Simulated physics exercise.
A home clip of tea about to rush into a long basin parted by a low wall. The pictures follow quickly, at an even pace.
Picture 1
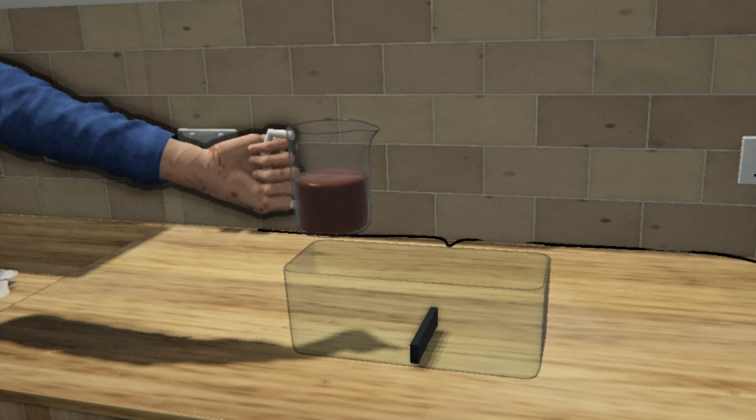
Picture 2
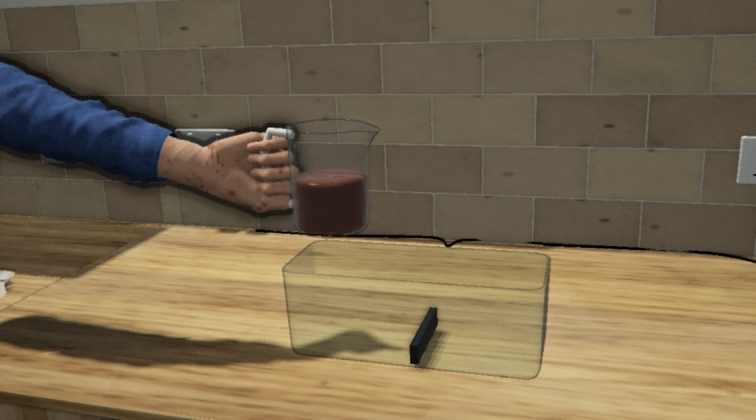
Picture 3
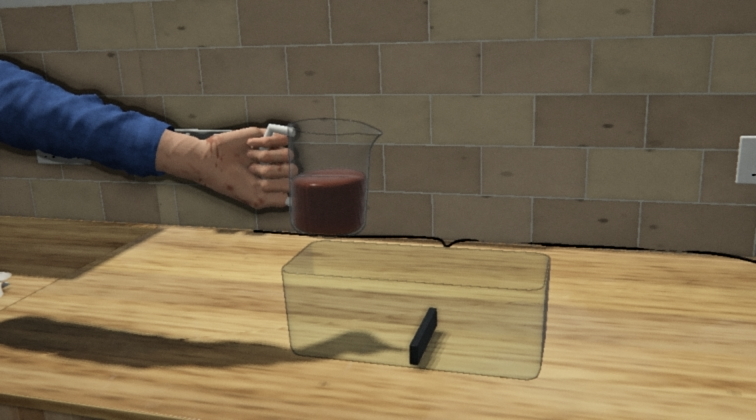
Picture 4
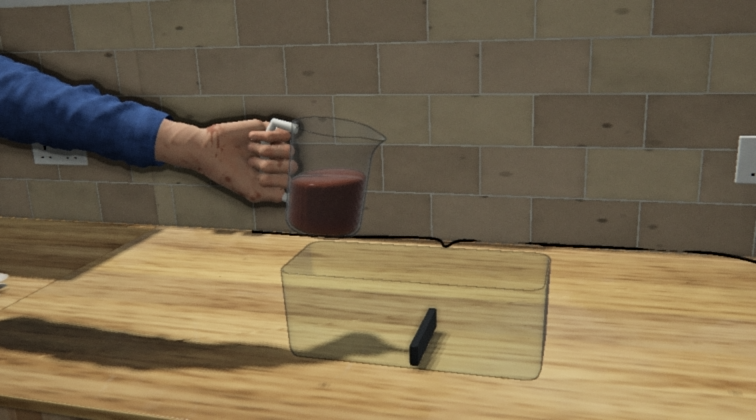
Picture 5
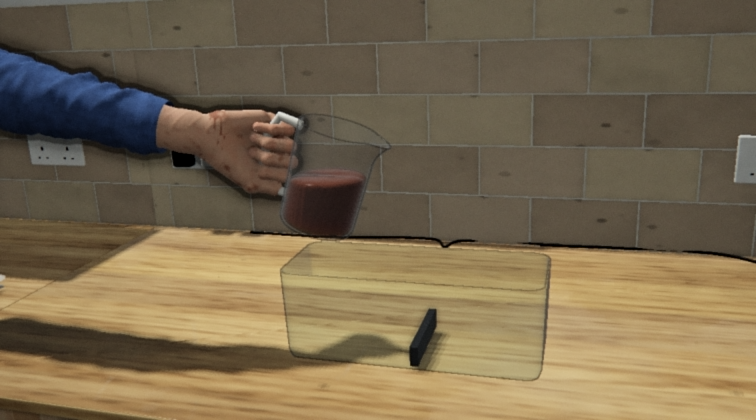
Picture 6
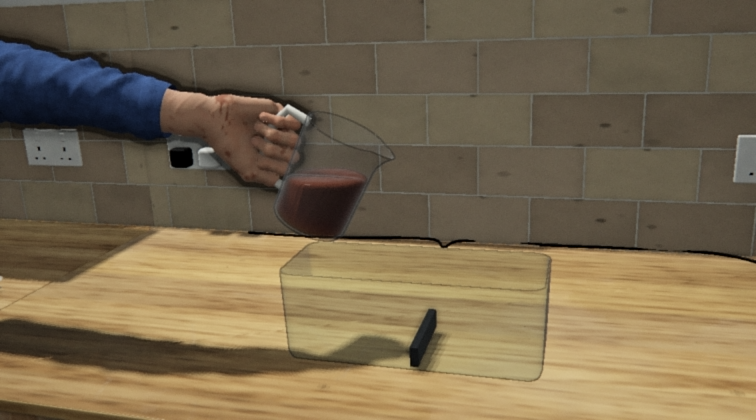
On a wooden kitchen worktop, a blue-sleeved arm gradually tilting a clear jug of dark red liquid rightward above a transparent basin.
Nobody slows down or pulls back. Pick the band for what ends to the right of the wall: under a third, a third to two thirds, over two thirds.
It comes to above two thirds.
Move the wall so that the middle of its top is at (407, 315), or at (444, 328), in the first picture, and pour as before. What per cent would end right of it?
The first gives 95 %, the second 25 %.
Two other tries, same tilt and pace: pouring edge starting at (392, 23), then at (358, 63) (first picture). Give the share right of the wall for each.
First some 80, then 75 per cent.
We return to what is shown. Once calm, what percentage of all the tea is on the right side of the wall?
Roughly 80 in a hundred.
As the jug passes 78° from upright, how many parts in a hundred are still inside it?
Roughly 95 in a hundred.
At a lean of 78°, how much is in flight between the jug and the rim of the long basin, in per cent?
It comes to 5 per cent or so.
A moment on, the jug is tipped on its side and 93 per cent is still to pour, 0 is left of the wall and 0 right of it.
Next, the jug is tipped on its side and 42 per cent is still to pour, 7 is left of the wall and 35 right of it.
Then the jug is tipped on its side and 12 per cent is still to pour, 10 is left of the wall and 74 right of it.
Later the jug is tipped on its side and 2 per cent is still to pour, 15 is left of the wall and 82 right of it.
At rest 21 per cent lies left of the wall, 78 right of it and 0 outside.
